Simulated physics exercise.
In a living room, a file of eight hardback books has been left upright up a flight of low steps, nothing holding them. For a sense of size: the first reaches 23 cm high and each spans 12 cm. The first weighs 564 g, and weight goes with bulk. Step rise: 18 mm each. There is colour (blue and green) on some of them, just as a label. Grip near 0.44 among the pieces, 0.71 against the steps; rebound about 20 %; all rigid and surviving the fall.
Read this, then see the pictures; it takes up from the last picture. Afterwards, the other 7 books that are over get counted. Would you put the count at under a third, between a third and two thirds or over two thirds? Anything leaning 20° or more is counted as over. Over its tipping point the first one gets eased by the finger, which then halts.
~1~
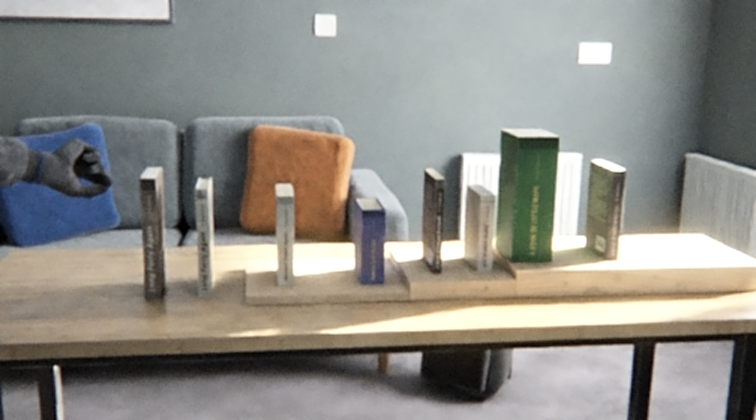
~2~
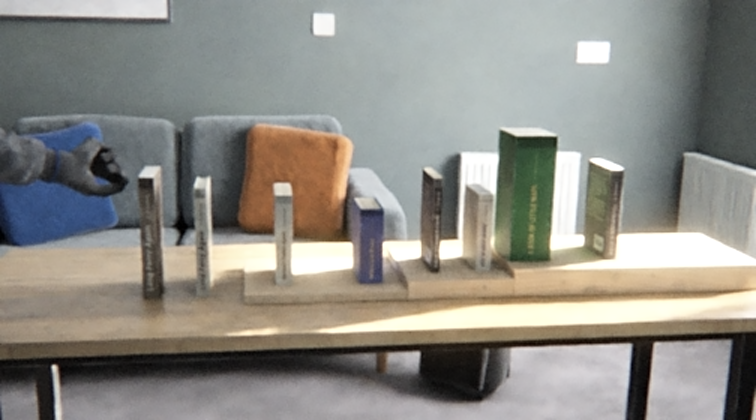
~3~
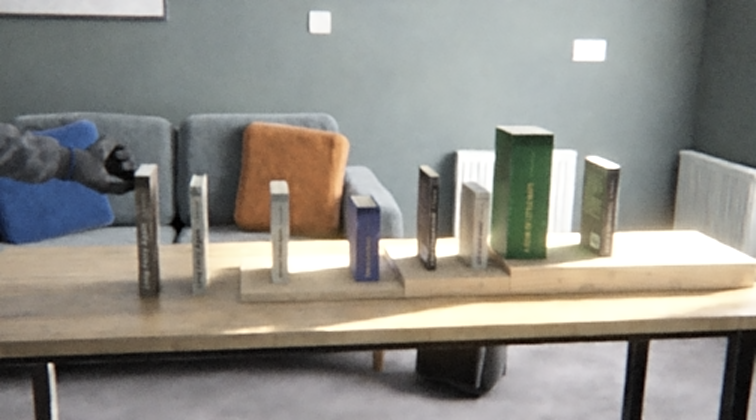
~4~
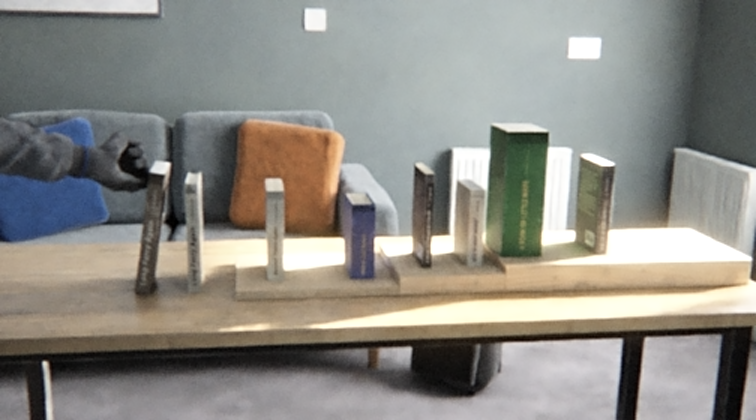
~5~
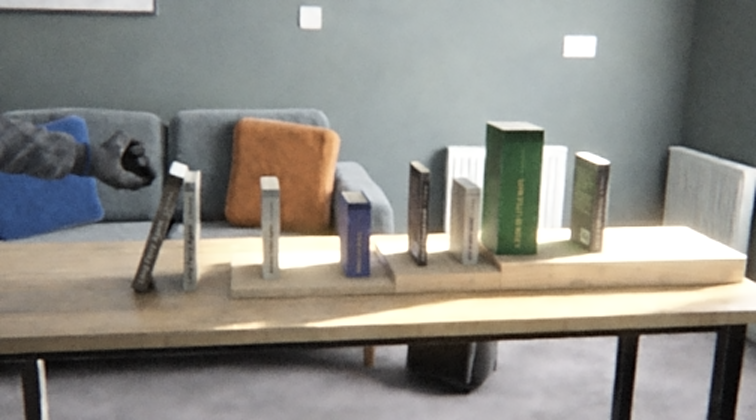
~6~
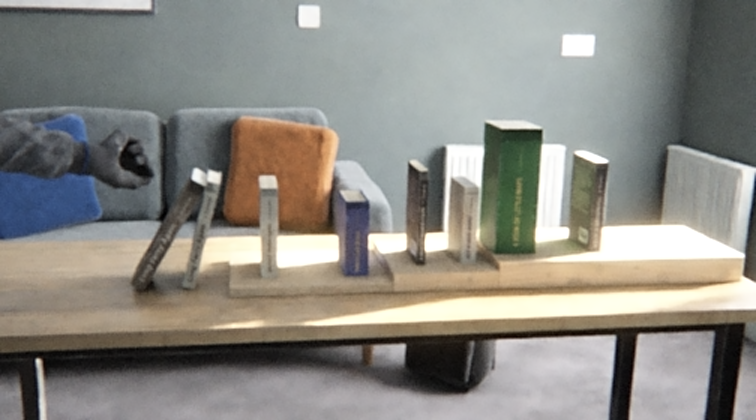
I would put it at between a third and two thirds of them.
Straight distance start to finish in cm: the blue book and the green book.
So blue shifts 10 cm, while green shifts 0 cm.
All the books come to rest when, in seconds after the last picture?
Around 0.5 s.
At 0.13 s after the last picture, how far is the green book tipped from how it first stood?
It sits at about 0 degrees.
Then, 0.13 s on from the sixth picture, 1 of the 7 other books over.
Then, 0.31 s on from the sixth picture, 3 of the 7 other books over; blue book tipped 33°.
Finally, 4 of the 7 other books over; blue book tipped 64°; green book unmoved. That is 57 per cent. Three left standing. Seen by the last camera, middles, blue book near (393, 241), green book near (510, 186).
